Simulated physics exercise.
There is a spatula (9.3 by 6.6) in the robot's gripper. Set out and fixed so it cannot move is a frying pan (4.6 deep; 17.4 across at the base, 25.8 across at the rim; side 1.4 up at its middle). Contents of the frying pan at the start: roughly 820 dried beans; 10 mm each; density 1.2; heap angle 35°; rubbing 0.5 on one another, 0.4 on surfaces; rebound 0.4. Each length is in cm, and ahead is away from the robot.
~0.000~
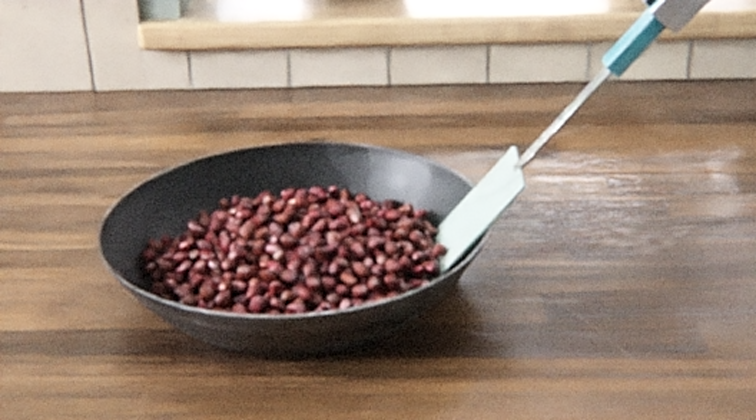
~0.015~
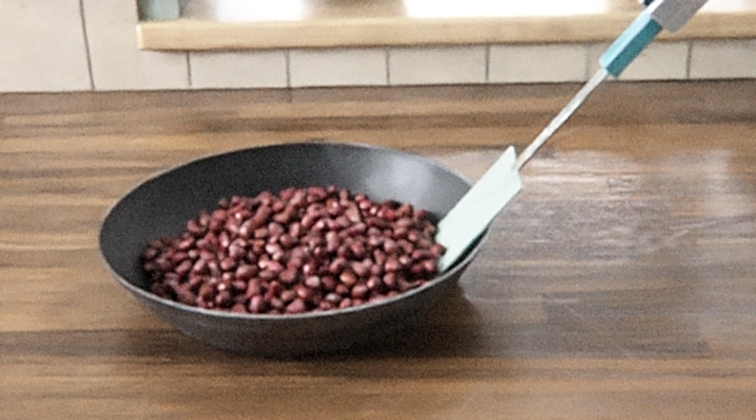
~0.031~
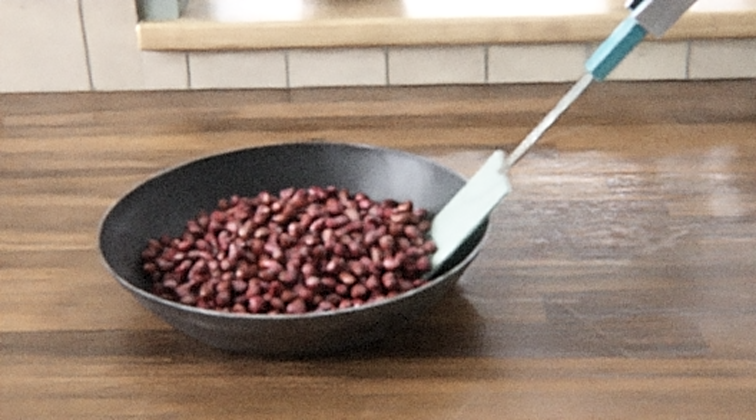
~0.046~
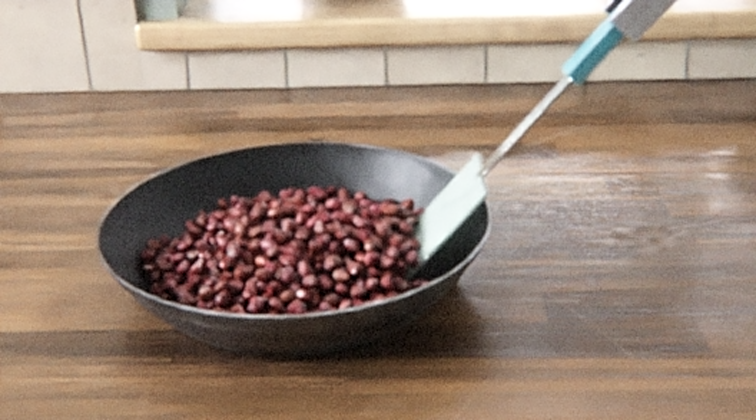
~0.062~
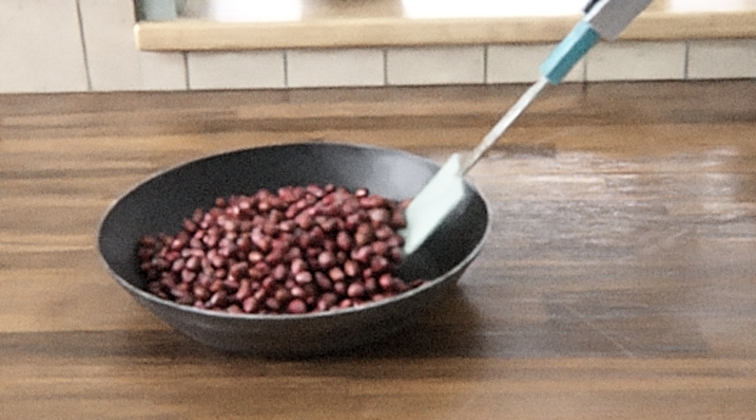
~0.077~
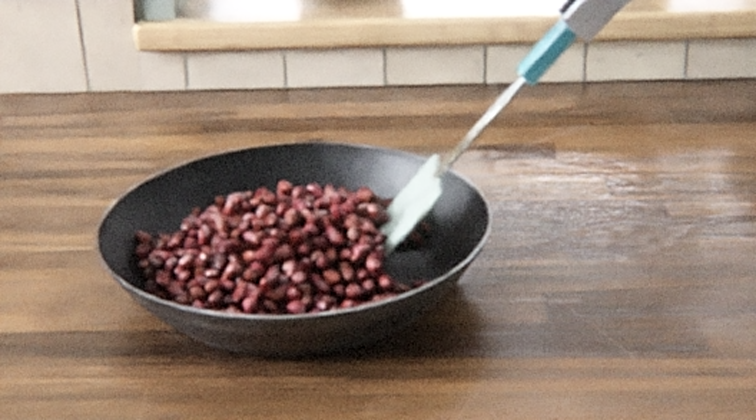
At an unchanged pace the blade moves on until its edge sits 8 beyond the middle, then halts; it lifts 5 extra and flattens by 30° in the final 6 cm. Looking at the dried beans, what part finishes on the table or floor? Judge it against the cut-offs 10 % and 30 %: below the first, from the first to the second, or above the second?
From 10 to 30 %.
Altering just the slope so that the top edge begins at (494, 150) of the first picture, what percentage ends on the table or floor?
Near 20 in a hundred.
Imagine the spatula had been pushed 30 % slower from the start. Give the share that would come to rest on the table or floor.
The share on the table or floor would be about 10 percent.
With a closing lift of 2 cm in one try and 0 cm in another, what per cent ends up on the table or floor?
I'd put it near 10 in a hundred, then near 0 in a hundred.
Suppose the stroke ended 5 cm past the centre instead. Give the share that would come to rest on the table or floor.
10 %, roughly.
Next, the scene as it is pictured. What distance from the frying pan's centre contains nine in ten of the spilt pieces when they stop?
Around 35 centimetres from the centre.
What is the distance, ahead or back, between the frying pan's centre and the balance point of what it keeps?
3.5 cm ahead.
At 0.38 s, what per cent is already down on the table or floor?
Close to 15 per cent of the load.
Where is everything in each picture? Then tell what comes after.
In the first picture, the spatula top edge at (520, 165), sloping 50°; upper third of the load around (302, 247), from x 150 to 440, top at y 190; 825 in the frying pan.
In the second picture, the spatula top edge at (518, 166), sloping 50°; upper third of the load around (302, 246), from x 150 to 440, top at y 190.
In the third picture, the spatula top edge at (504, 170), sloping 50°; upper third of the load around (306, 246), from x 150 to 430, top at y 190.
In the fourth picture, the spatula top edge at (483, 173), sloping 50°; upper third of the load around (305, 241), from x 150 to 430, top at y 190.
In the fifth picture, the spatula top edge at (460, 174), sloping 50°; upper third of the load around (299, 237), from x 145 to 430, top at y 190.
In the sixth picture, the spatula top edge at (439, 174), sloping 50°; upper third of the load around (293, 235), from x 140 to 430, top at y 190; 825 in the frying pan.
After 0.12 s, sloping 50°, highest piece 7 above the table; 825 in the frying pan.
After 0.16 s, sloping 39°, highest piece 7 above the table; 825 in the frying pan.
After 0.38 s, sloping 20°, highest piece 5 above the table; 703 in the frying pan, 116 on the table or floor, 6 on the blade or in flight.
After 1.43 s, sloping 20°, highest piece 5 above the table; 701 in the frying pan, 124 on the table or floor.
In the end, 701 in the frying pan, 124 on the table or floor. That is 15 % on the table or floor.
